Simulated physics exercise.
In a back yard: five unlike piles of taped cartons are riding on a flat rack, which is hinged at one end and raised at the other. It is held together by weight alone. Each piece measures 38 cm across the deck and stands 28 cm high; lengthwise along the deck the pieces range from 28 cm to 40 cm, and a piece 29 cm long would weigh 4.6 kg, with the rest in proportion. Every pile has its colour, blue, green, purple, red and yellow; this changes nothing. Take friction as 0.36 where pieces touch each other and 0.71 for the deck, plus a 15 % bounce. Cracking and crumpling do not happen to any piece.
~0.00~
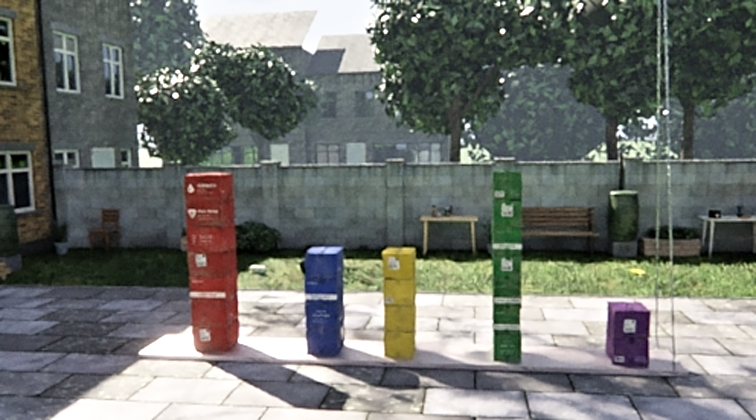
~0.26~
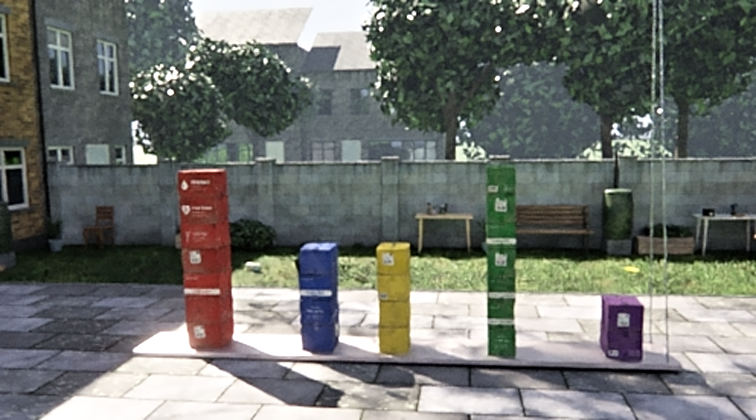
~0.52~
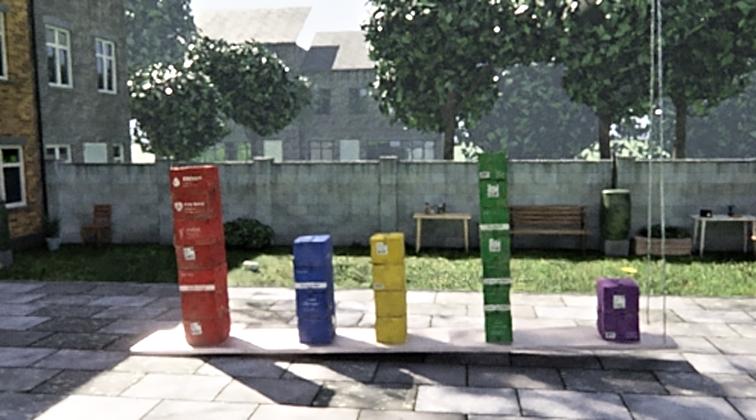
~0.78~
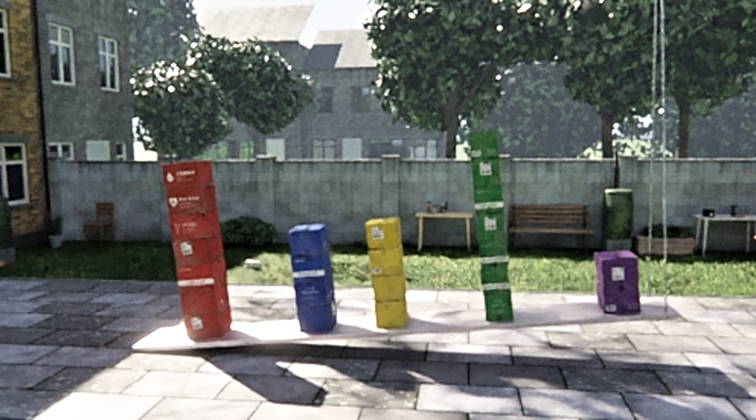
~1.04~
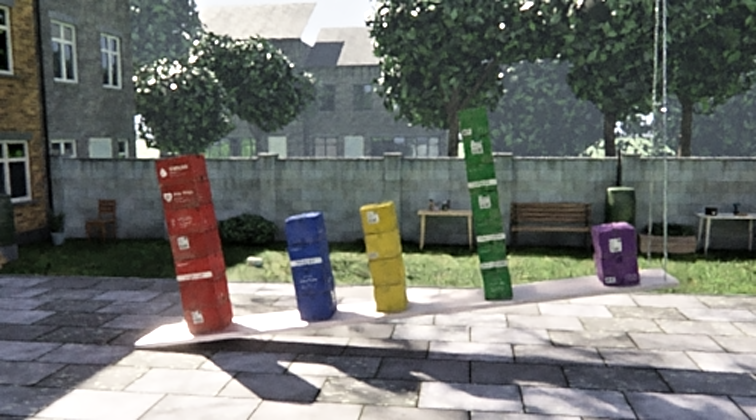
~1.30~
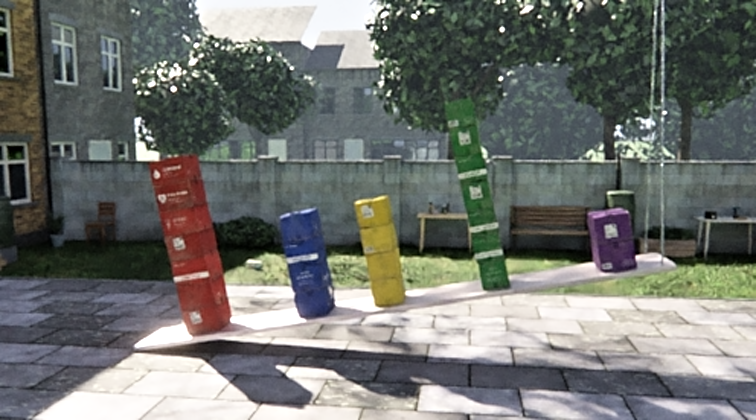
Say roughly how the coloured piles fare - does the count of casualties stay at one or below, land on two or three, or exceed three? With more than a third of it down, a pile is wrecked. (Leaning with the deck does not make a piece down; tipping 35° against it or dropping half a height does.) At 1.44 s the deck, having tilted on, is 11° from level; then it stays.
It exceeds three.
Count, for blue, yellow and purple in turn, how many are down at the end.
Tally: Blue = 3, yellow = 3, purple = 0.
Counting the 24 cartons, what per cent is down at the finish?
85%.
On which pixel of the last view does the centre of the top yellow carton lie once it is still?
Near pixel (215, 283).
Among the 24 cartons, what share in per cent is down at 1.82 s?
0 per cent.
By 1.82 s, slope 11°; none of the 24 cartons down, 14 disturbed; top green carton tilted 19°; top red carton tilted 4°.
By 2.32 s, slope 11°; 7 of the 24 cartons down; top green carton on its side; top red carton tilted 15°.
By 2.72 s, slope 11°; 17 of the 24 cartons down; top green carton upside down; top red carton tilted 43°, 35 cm lower.
By 3.14 s, slope 11°; 20 of the 24 cartons down; top green carton upside down; top yellow carton on its side.
When it is over (4.3 s), slope 11°; 20 of the 24 cartons down; top yellow carton upside down; top blue carton on its side. Wrecked, blue, green, red and yellow. In pixels of the last frame, middles, top yellow carton near (215, 283), top blue carton near (189, 316).
